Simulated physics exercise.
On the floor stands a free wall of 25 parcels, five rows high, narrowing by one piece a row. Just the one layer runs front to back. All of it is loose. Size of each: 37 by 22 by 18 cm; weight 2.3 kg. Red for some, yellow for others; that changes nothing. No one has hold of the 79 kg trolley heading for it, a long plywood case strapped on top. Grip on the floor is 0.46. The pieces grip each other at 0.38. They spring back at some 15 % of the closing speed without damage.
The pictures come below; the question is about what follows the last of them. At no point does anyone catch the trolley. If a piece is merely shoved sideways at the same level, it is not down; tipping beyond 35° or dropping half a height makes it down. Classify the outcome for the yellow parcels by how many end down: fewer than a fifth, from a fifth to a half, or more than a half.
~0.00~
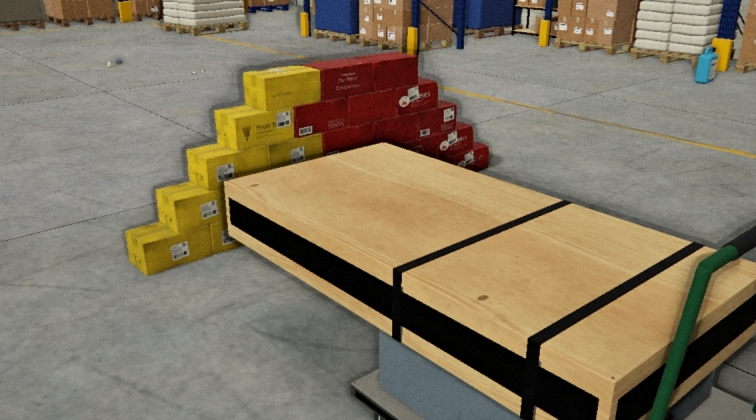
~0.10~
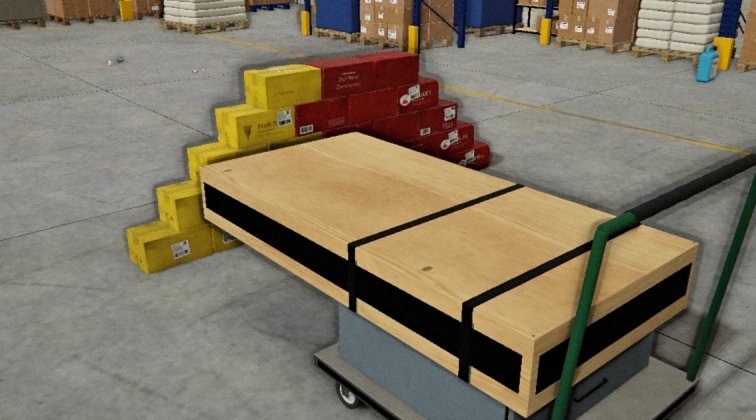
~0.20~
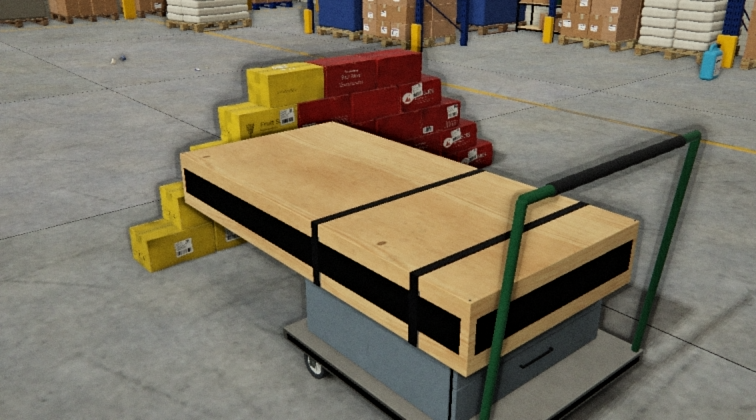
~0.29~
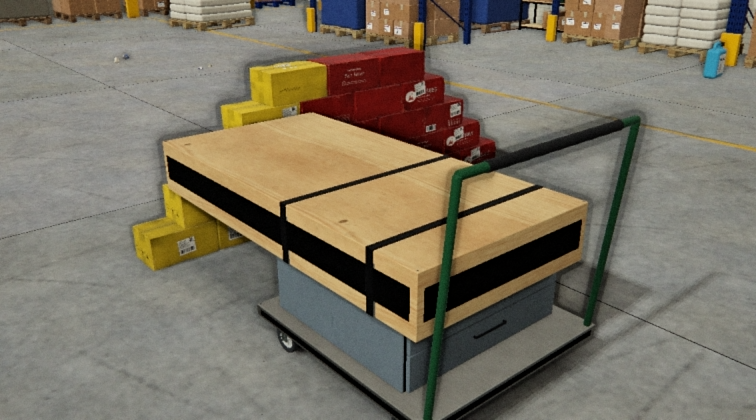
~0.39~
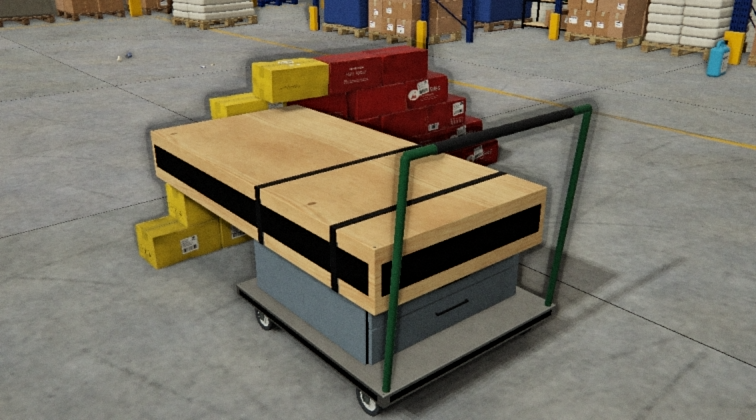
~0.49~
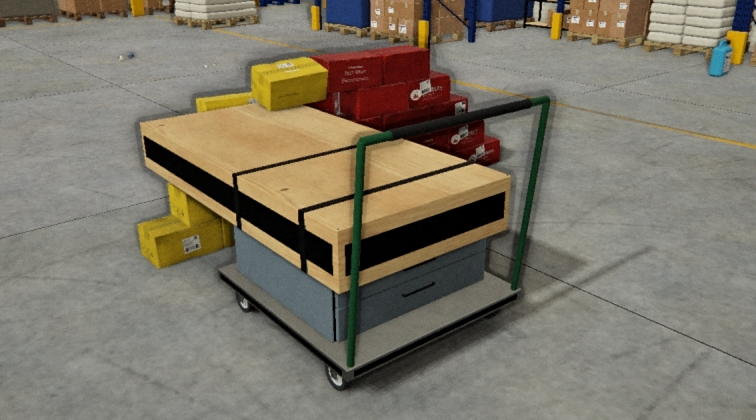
It is from a fifth to a half.
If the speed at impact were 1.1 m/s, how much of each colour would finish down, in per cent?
Result - red: 10%; yellow: 40%.
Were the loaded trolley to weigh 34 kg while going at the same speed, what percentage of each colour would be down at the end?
Result: Red 10, yellow 30 %.
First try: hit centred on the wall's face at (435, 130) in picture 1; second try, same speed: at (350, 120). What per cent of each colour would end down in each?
Down by colour - red: 40%, then 30%; yellow: 0%, then 40%.
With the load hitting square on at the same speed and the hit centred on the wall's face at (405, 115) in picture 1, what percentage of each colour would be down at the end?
Then red ends 40 per cent down and yellow 0 per cent.
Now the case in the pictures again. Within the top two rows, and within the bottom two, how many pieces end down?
3 and 0.
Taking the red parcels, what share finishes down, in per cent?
Colour red - 10 percent down at the end.
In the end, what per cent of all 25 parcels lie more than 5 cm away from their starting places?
Result: 50 per cent.
After 0.78 s, load 86 cm past the wall's line, still rolling; 3 of the 9 yellow parcels down (4 of 25 in all colours); top yellow parcel 53 mm lower; top red parcel leaning 14°.
After 1.12 s, load 1.32 m past the wall's line, still rolling; 3 of the 9 yellow parcels down (5 of 25 in all colours); top yellow parcel 53 mm lower; top red parcel leaning 68°, 7 cm lower.
After 1.68 s, load 1.81 m past the wall's line, still rolling; 3 of the 9 yellow parcels down (5 of 25 in all colours); top yellow parcel 53 mm lower; top red parcel upside down.
At rest (4.1 s), load 1.75 m past the wall's line, stopped; 3 of the 9 yellow parcels down (5 of 25 in all colours); top yellow parcel 53 mm lower; top red parcel upside down. That is 33 per cent. As the last picture would show them, middles, top yellow parcel near (209, 62), top red parcel near (310, 165).
